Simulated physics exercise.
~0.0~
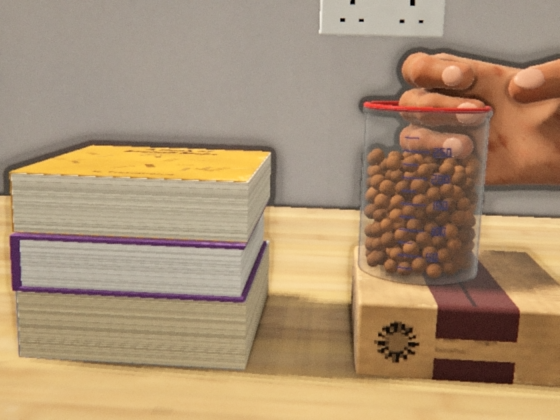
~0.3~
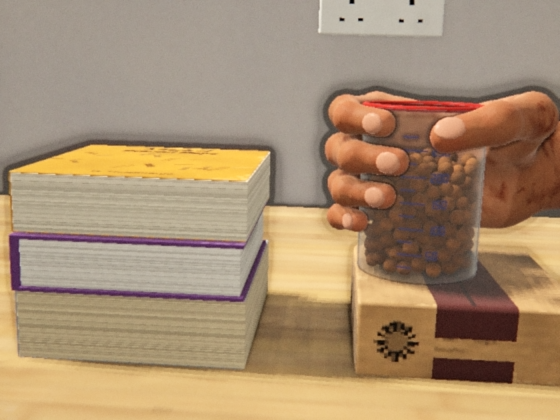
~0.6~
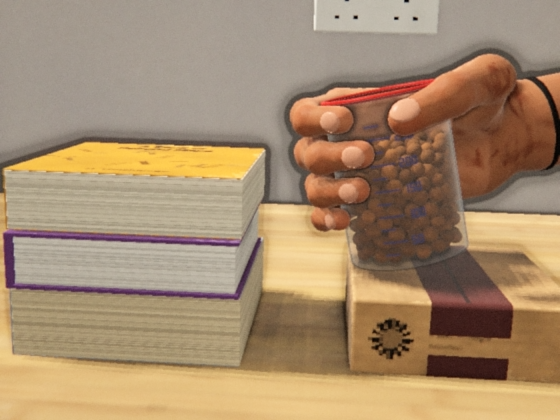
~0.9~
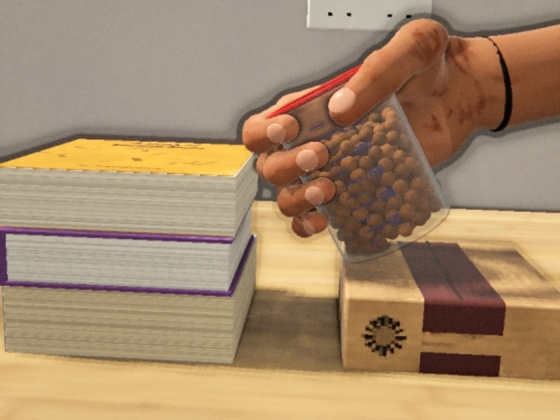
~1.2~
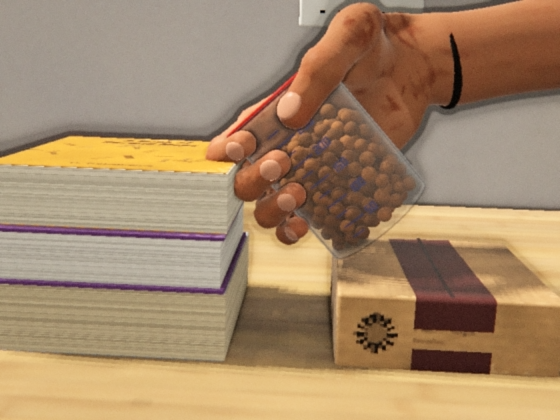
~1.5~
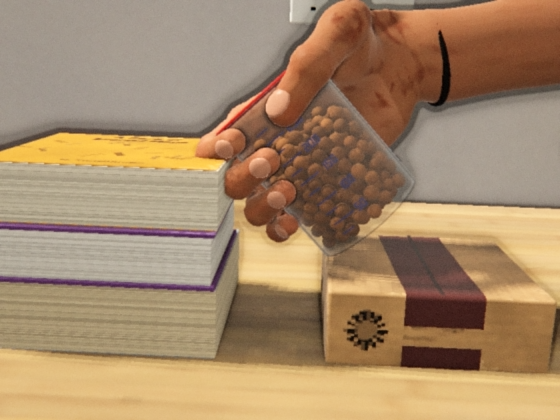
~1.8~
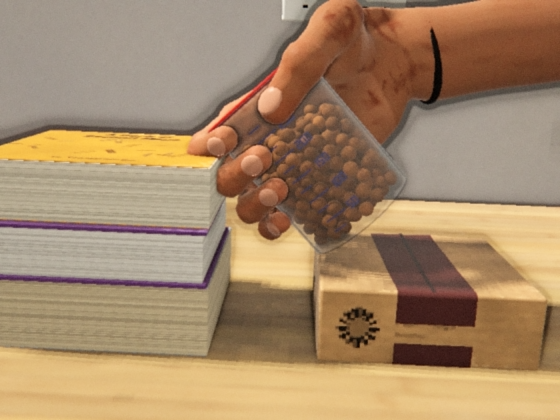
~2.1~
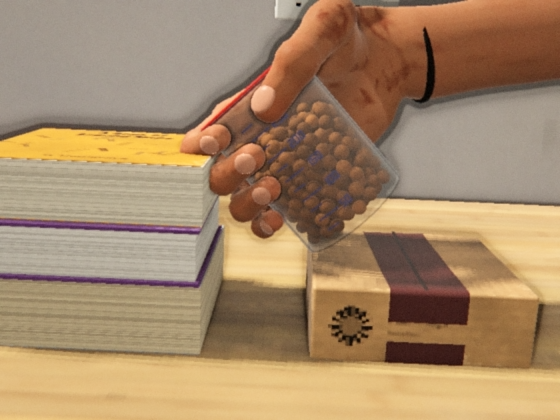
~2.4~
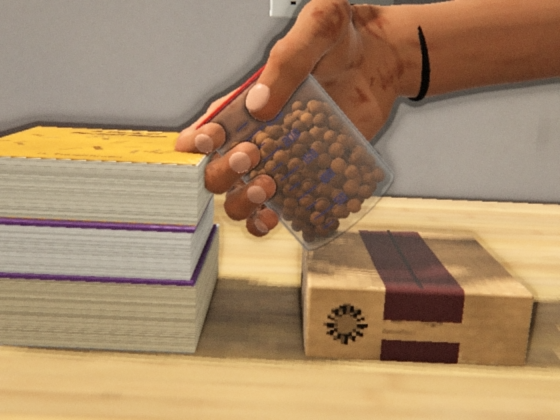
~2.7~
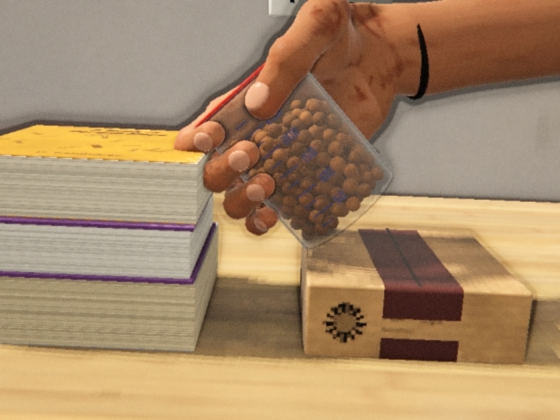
A clear tub with a red rim, filled with small brown balls and a few blue ones, stands upright on a cardboard box to the right of three stacked books. A hand reaches in from the right and wraps its fingers around the tub. It lifts the tub slightly and tilts it left towards the books, as the view drifts a little to the right. The lean deepens until the rim meets the edge of the top book. There the hand holds the tub steeply slanted, and all the balls stay inside.
